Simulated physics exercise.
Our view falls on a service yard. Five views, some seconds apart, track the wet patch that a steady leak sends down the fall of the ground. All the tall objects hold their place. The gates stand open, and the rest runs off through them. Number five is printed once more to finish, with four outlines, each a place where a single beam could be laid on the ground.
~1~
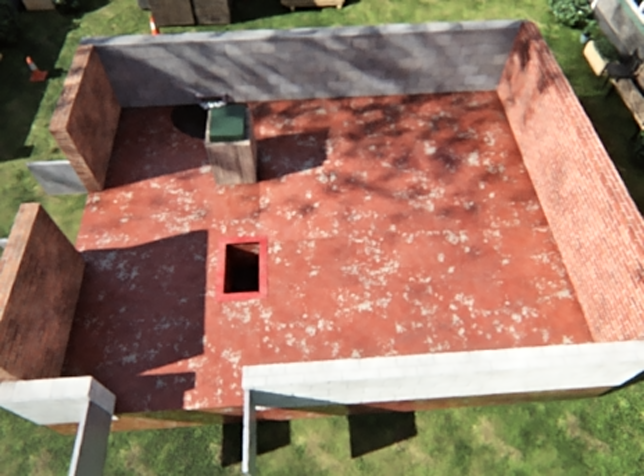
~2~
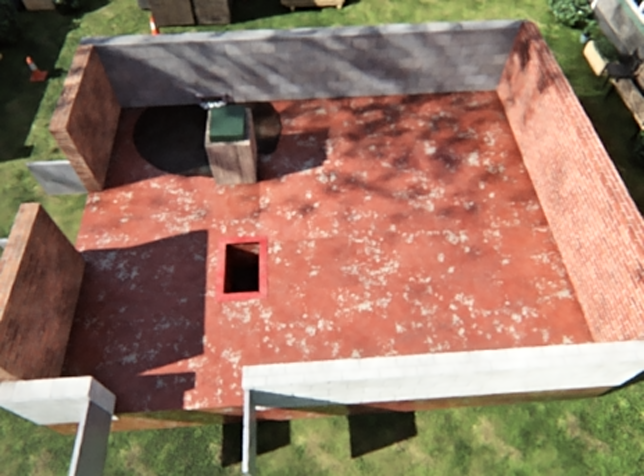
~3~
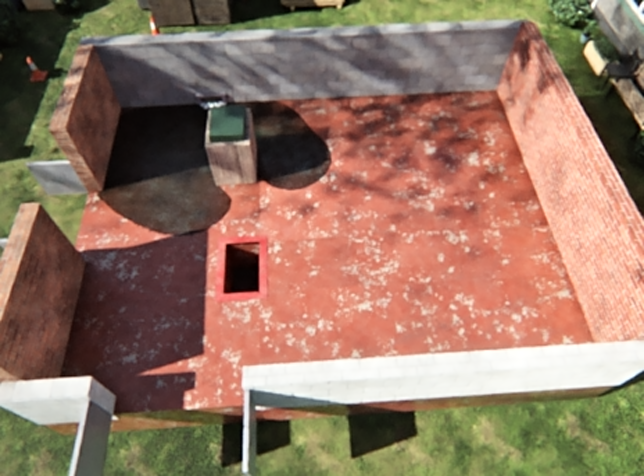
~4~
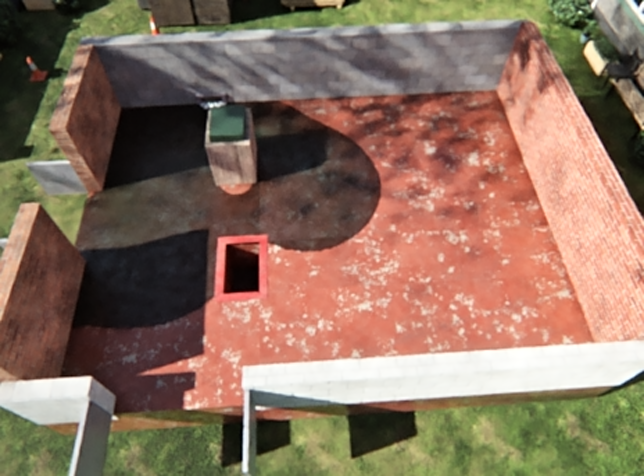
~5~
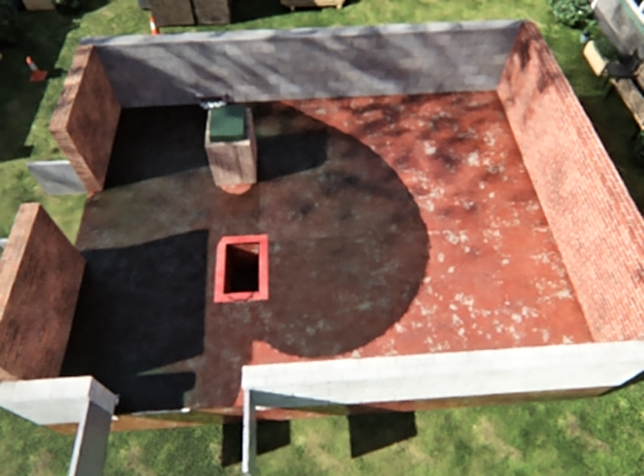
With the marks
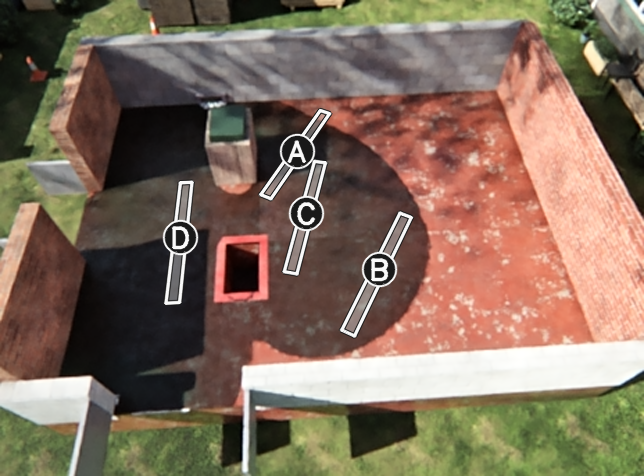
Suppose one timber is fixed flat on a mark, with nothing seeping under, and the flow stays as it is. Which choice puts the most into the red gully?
It is C.
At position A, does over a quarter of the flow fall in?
No, it does not.
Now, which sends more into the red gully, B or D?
That would be D.
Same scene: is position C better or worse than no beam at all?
Position C is better.
On the marked copy, A from (265, 196) to (324, 112); B from (348, 332) to (405, 215); C from (290, 272) to (319, 162); D from (172, 302) to (186, 182).
For position A, about 12 % of the stream runs into the red gully, about 83 % out by the gates.
For position B, about 12 % of the stream runs into the red gully, about 81 % out by the gates.
For position C, about 22 % of the stream runs into the red gully, about 73 % out by the gates.
For position D, about 15 % of the stream runs into the red gully, about 80 % out by the gates.
